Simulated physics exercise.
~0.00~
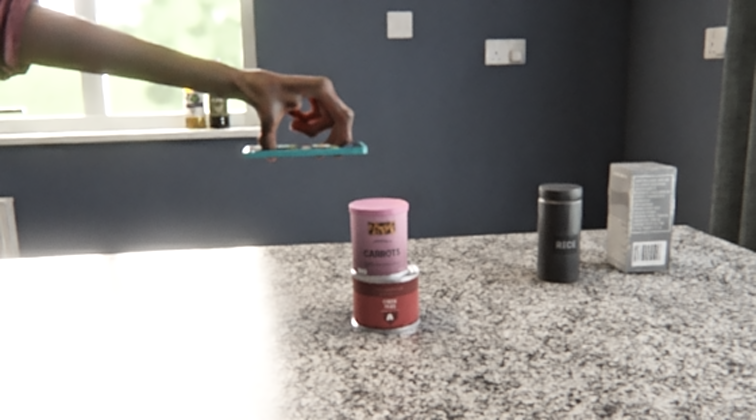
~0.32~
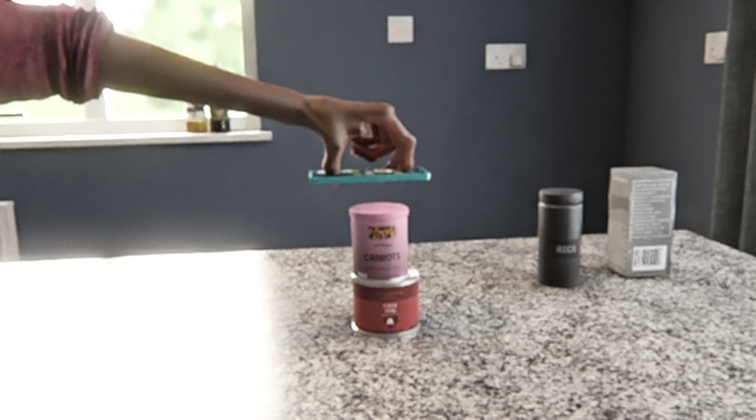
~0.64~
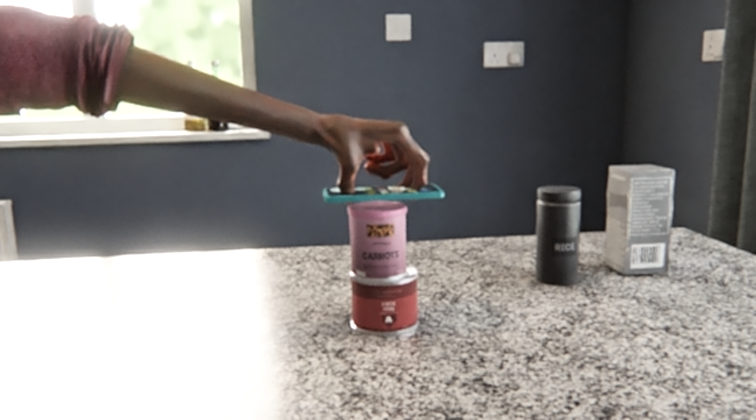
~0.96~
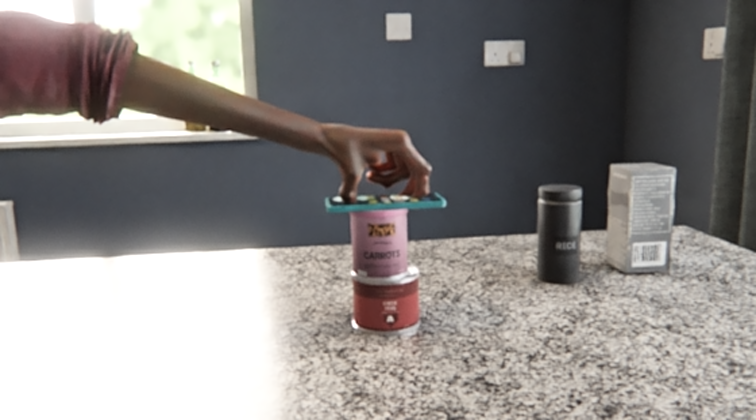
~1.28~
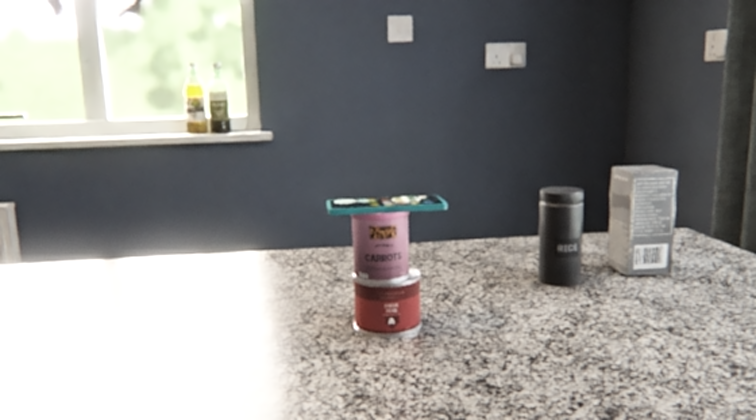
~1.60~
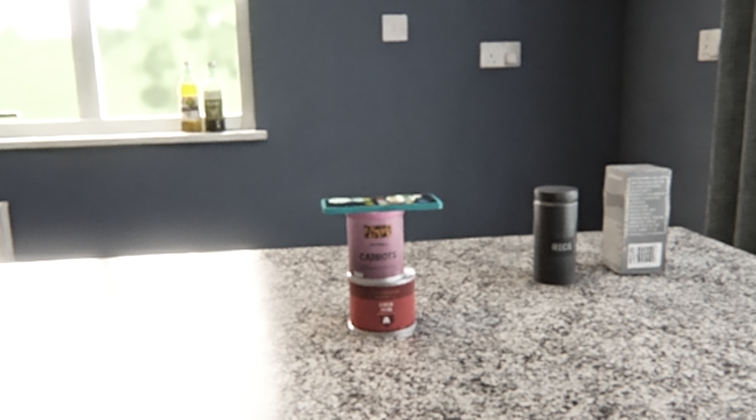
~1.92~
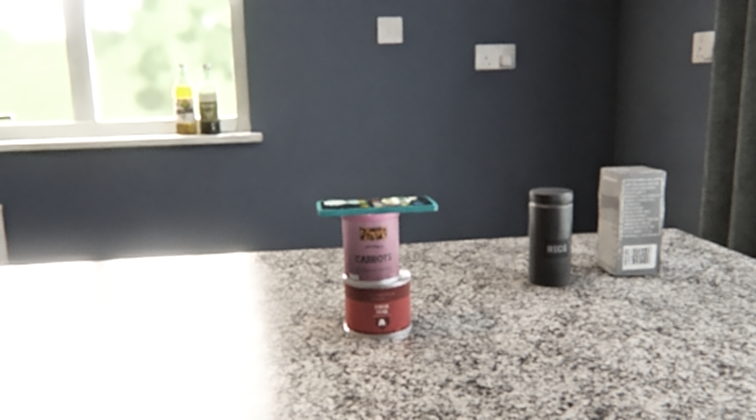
On a speckled kitchen counter, a hand carried a flat turquoise phone to the right and lowered it onto a pink pot stacked on a red tub, then let go and withdrew, leaving the pile standing beside a black jar and a grey carton.
